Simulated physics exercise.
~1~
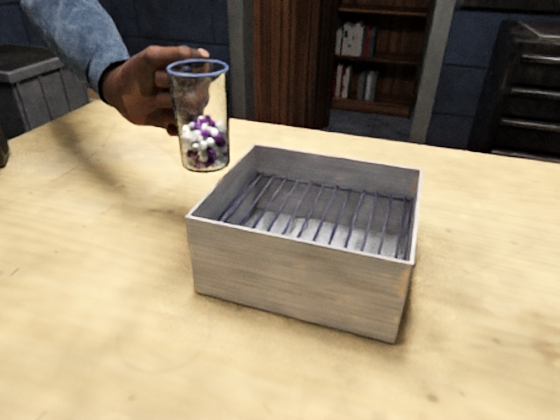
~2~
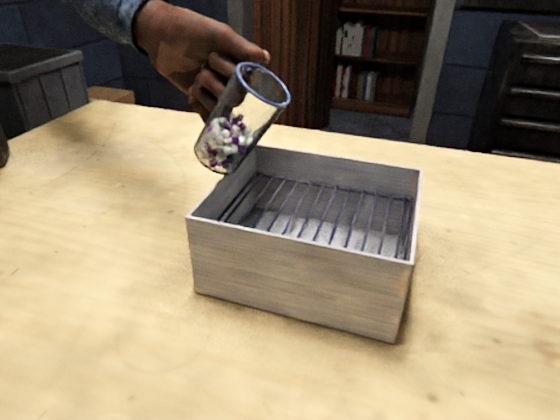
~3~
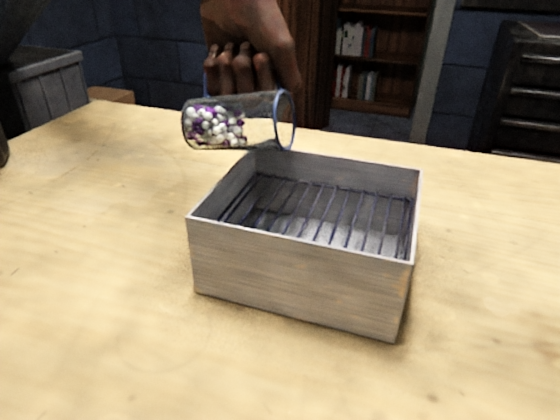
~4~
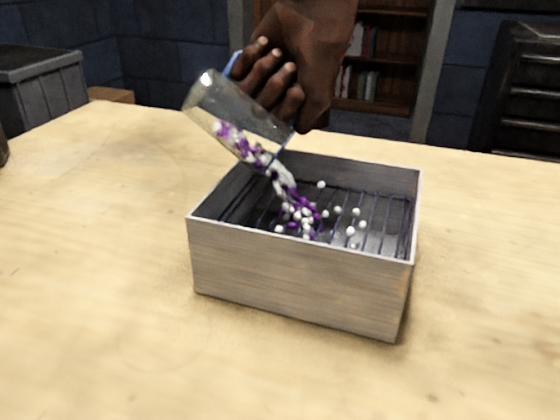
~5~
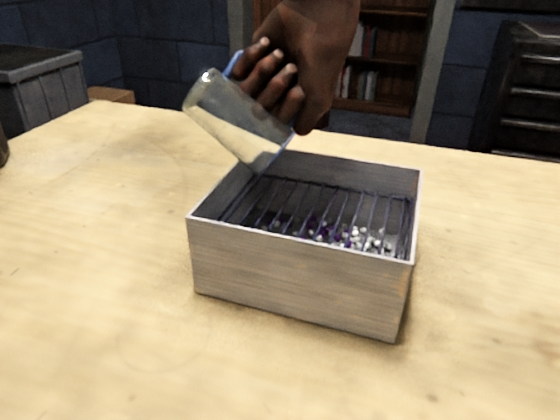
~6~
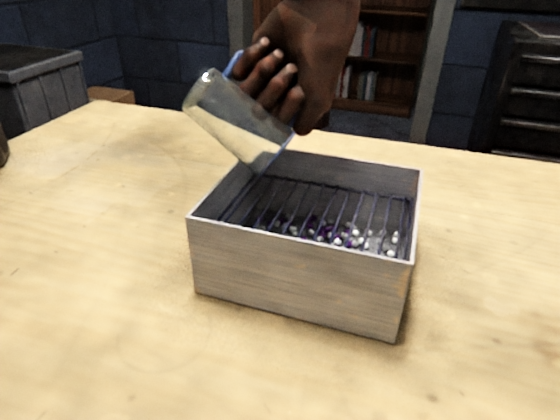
The footage shows a hand tilting a clear cup of small purple and white pieces over an open box with wires across it, then tipping it over so the pieces pour in. They drop between the wires, and all end up beneath them, leaving the cup empty.
